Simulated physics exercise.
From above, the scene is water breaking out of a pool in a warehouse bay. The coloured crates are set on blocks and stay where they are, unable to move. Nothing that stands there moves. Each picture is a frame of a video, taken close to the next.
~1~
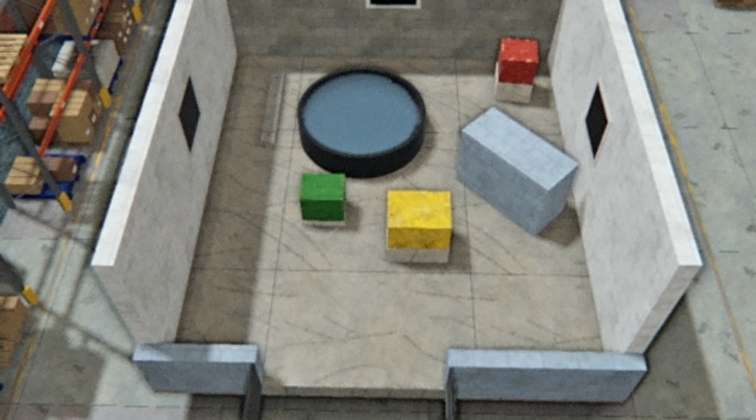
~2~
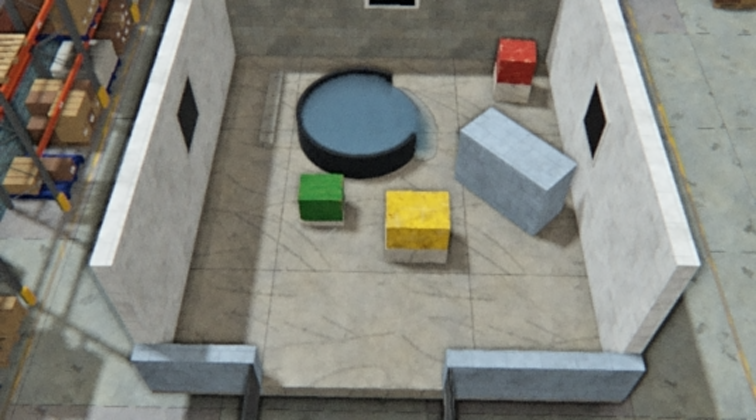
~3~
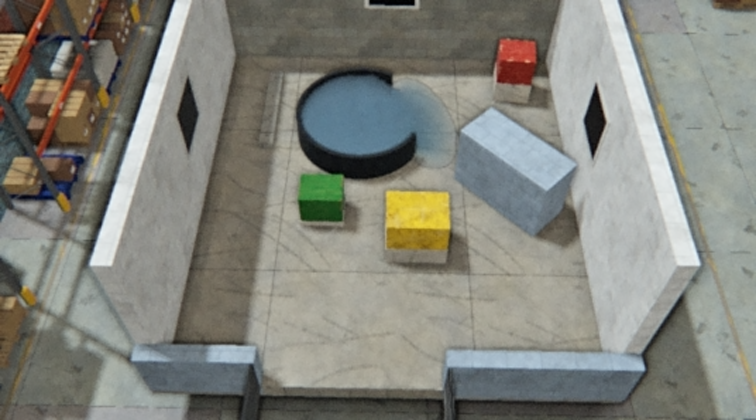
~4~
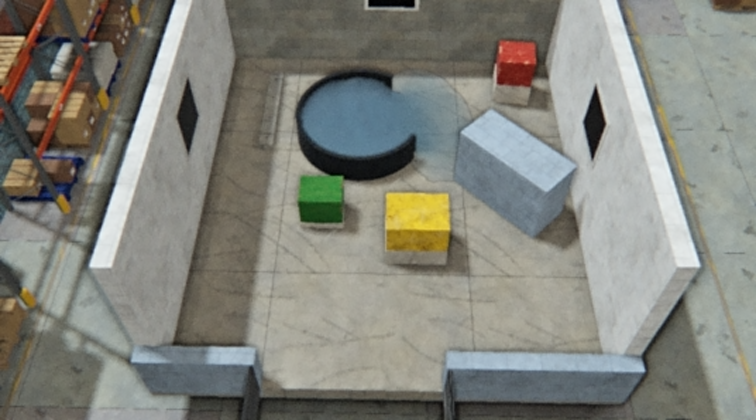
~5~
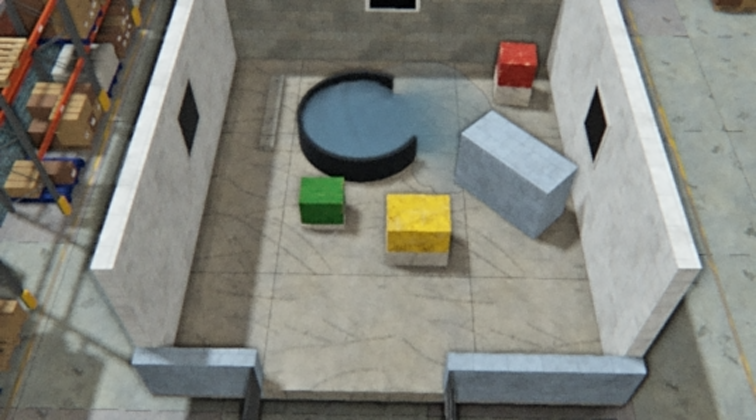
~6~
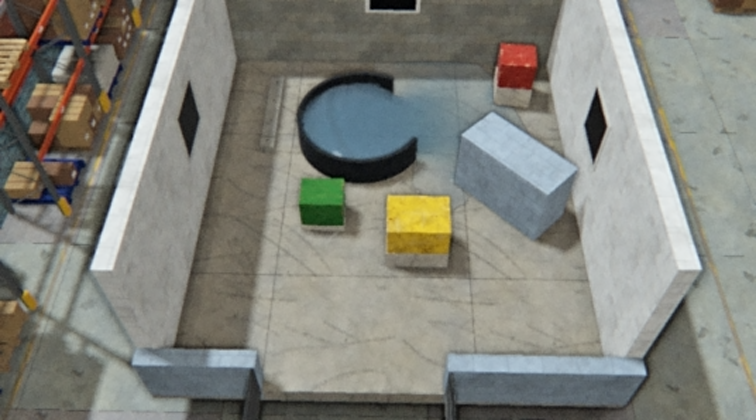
We see a round, dark-rimmed tank of water among green, yellow, red and grey blocks in a walled warehouse bay; its right side opens, and water pours out and spreads rightward across the floor while the blocks stay still.
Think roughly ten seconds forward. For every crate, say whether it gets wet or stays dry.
Yellow crate: Dry; green crate: Dry; red crate: Dry.
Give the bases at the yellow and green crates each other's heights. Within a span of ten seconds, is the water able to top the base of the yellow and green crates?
Taking them in turn, the yellow crate stays unflooded and the green crate stays unflooded.
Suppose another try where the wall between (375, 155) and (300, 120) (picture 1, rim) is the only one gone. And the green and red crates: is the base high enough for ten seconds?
Log: Green crate is doused; red crate stays clear.
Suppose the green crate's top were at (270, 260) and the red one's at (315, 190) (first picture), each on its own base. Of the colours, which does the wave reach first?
That's the yellow one.
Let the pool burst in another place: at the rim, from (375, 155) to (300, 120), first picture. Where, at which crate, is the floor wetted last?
The red-painted one comes last.
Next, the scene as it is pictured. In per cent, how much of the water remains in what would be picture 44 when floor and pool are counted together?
It comes to roughly 100 per cent.
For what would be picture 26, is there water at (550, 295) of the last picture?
Answer: Flooding.
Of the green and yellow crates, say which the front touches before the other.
The yellow crate comes first.
A moment on, water covers 20 % of the floor; the yellow crate not reached, the green crate not reached, the red crate water round its plinth.
Next, water covers 25 % of the floor; the yellow crate water round its plinth, the green crate not reached, the red crate water round its plinth.
Then, water covers 35 % of the floor; the yellow crate water round its plinth, the green crate water round its plinth, the red crate water round its plinth.
Later, water covers 55 % of the floor; the yellow crate water round its plinth, the green crate water round its plinth, the red crate water round its plinth.
In the end, water covers 90 % of the floor; the yellow crate stayed above the water, the green crate stayed above the water, the red crate stayed above the water.
